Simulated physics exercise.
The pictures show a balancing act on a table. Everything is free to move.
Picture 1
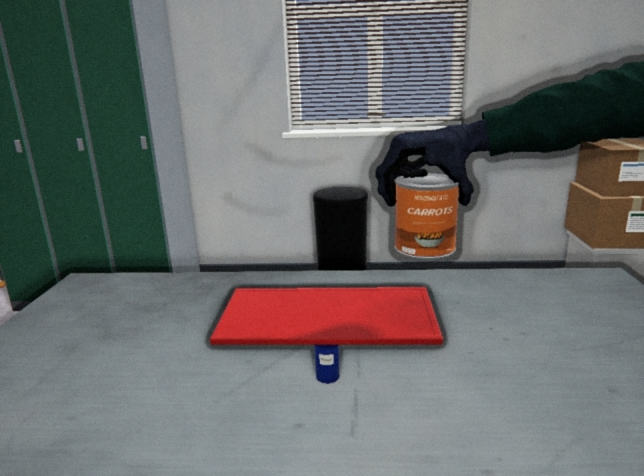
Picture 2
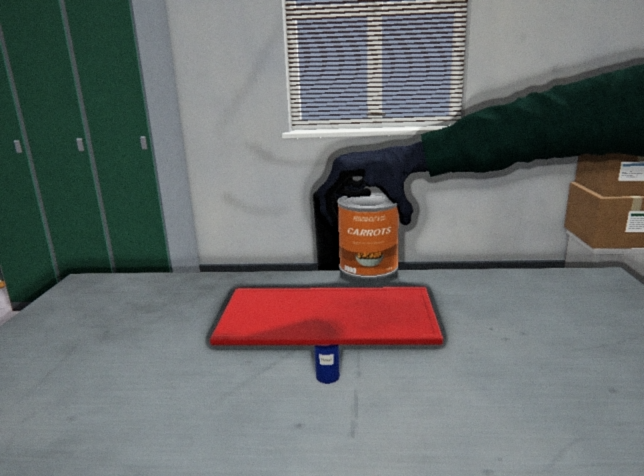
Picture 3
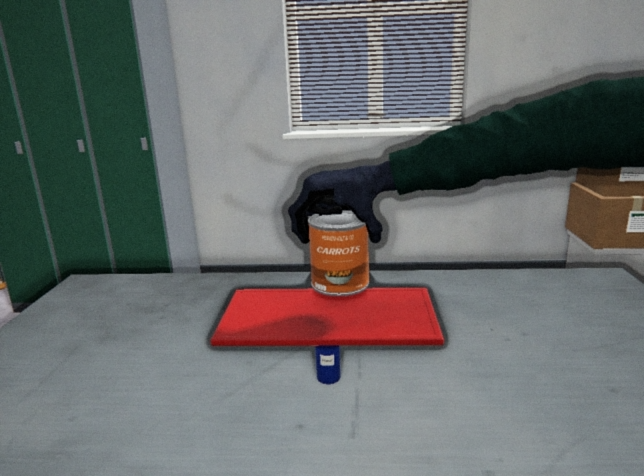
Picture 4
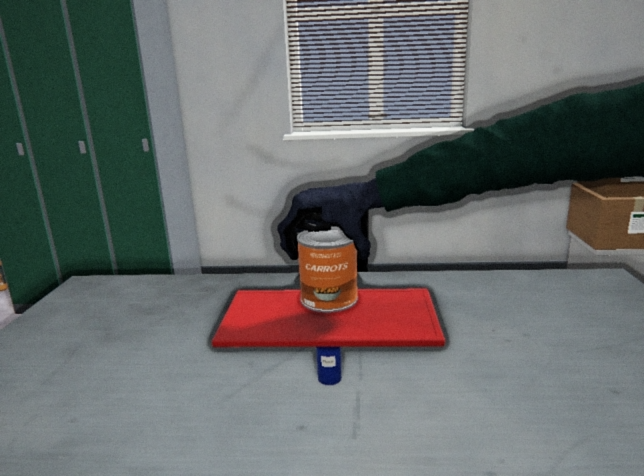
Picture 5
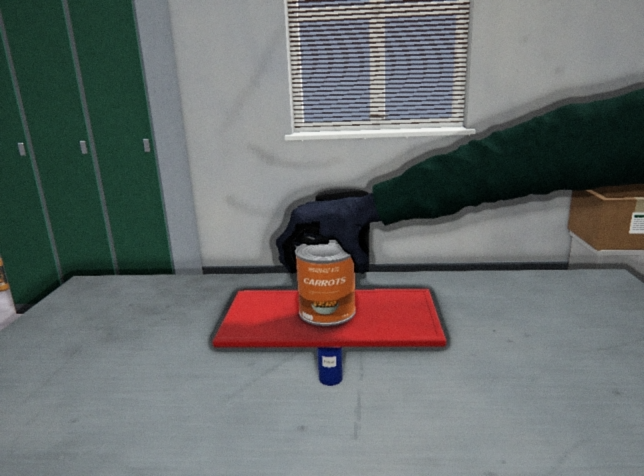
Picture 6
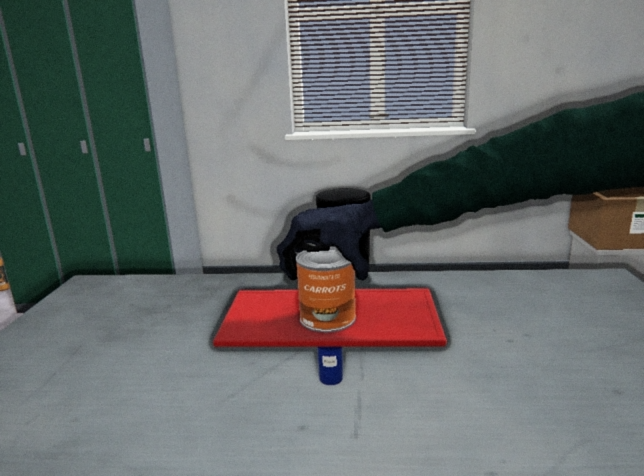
Orange tin of carrots moving left and down in a gloved hand onto a red lid above a small blue can.
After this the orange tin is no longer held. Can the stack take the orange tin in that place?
In the end the stack keeps its balance.
Then, 0.30 s on from there, no change.
Then, 0.70 s on from there, orange tin resting near (327, 289).
In the end, all 3 unmoved. At the end, from the last picture's camera, orange tin near (327, 289). The stack holds.
